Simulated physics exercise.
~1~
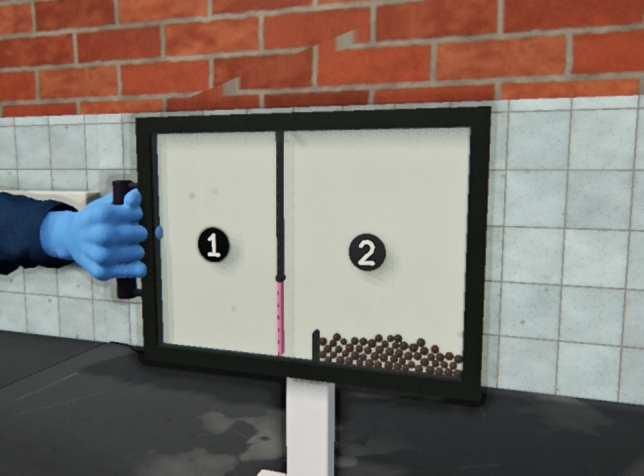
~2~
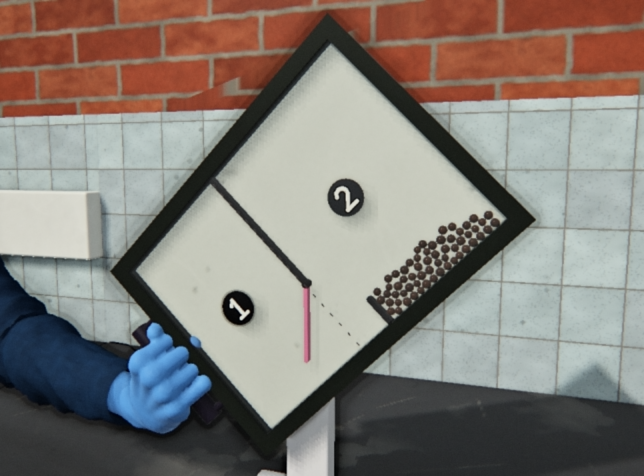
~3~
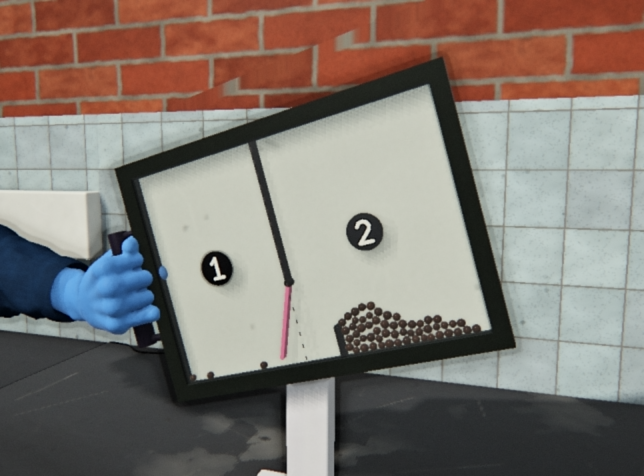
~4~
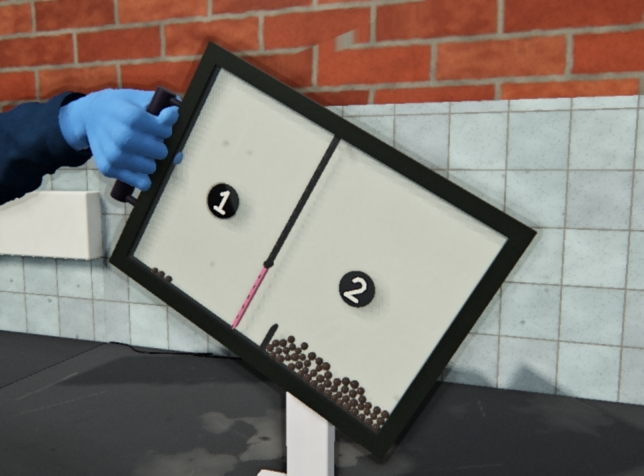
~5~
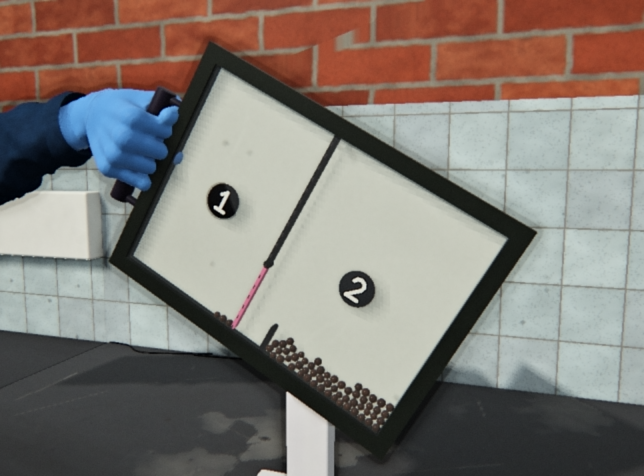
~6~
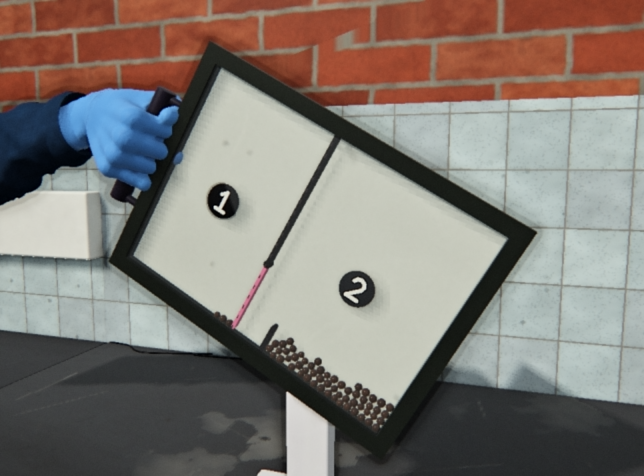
Blue-gloved hand tilting a framed pill sorter anticlockwise, then back clockwise, leaving a few dark pills left of the closed pink flap.
